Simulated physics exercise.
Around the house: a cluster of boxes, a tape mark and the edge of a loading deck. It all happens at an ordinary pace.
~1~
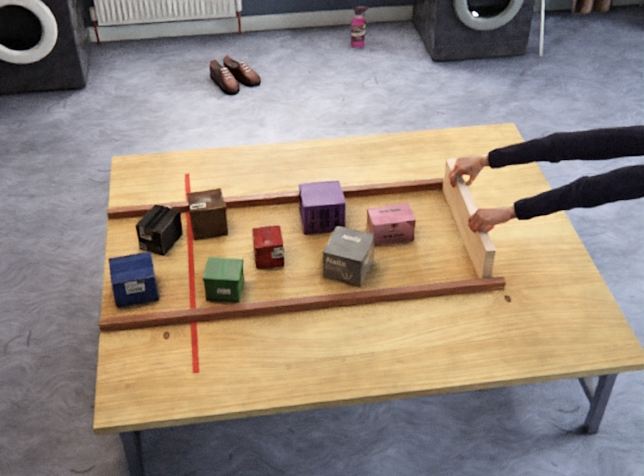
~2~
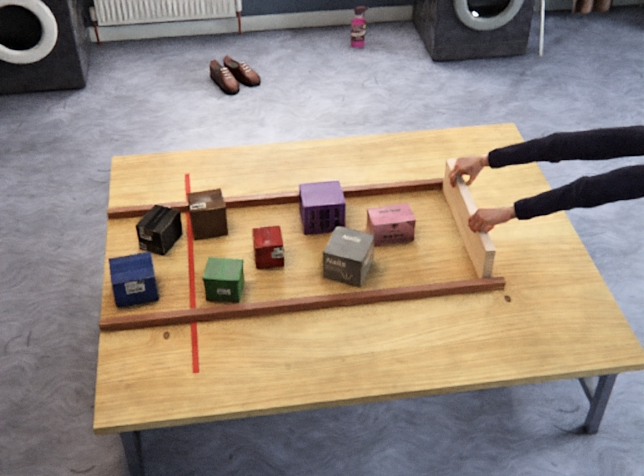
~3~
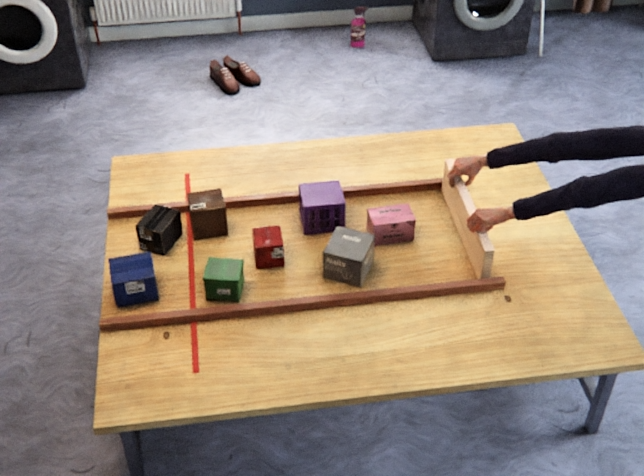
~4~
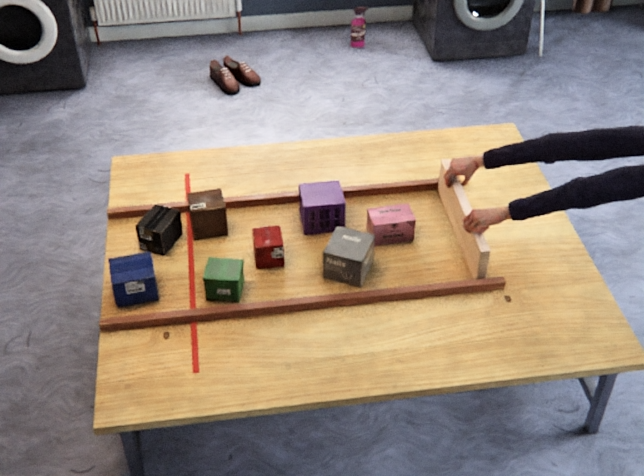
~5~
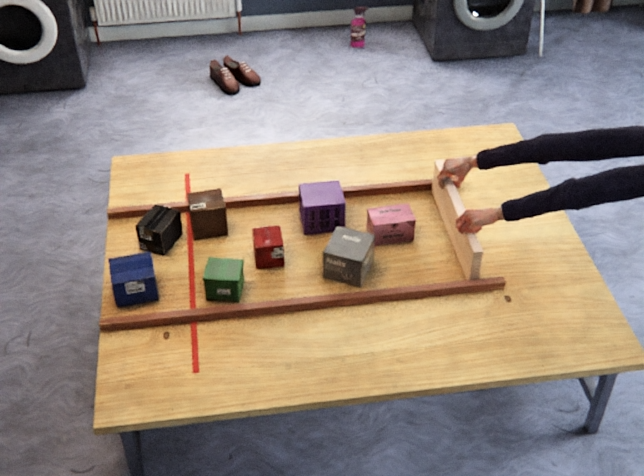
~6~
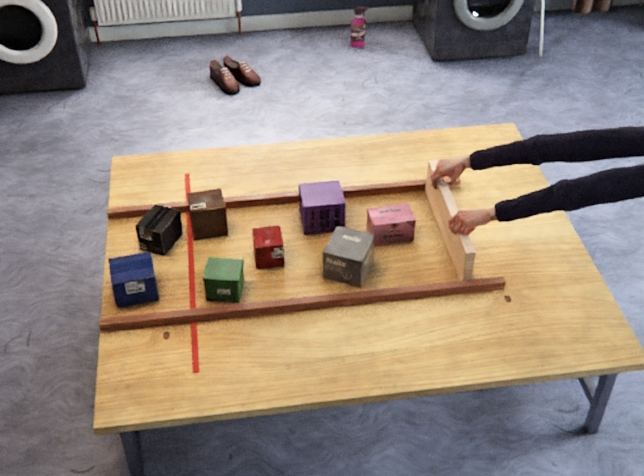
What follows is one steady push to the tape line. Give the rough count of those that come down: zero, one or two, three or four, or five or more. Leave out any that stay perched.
In the end the number that fall off is one or two.
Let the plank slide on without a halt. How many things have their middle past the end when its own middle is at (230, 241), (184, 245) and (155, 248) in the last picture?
In that order 0, 2 and 5.
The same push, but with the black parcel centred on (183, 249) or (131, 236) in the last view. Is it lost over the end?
In turn it tumbles off; is lost.
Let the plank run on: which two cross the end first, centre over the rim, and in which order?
They are the blue box, then the black parcel.
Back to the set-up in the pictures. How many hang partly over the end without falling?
Overhanging: 0.
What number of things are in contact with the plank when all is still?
In contact: 3.
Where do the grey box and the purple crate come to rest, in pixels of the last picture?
The grey box stops around (170, 281); the purple crate around (169, 214).
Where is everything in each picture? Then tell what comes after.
Blue box (134, 279); black parcel (160, 230); brown parcel (208, 214); plank (467, 218); tape (191, 260), in the first picture.
Black parcel (160, 230); grey box (349, 256), in the second picture.
Brown parcel (208, 214); plank (466, 218), in the third picture.
Blue box (134, 279); green tote (224, 280), in the fourth picture.
Black parcel (160, 230); pink box (391, 225), in the fifth picture.
Blue box (134, 279); black parcel (160, 230); brown parcel (208, 214); plank (449, 220); tape (191, 260), in the sixth picture.
Early on, none off yet; blue box at rest near (134, 279); black parcel at rest near (160, 230); brown parcel at rest near (208, 214).
Finally, the number that fall off is one or two; lost, black parcel and blue box.
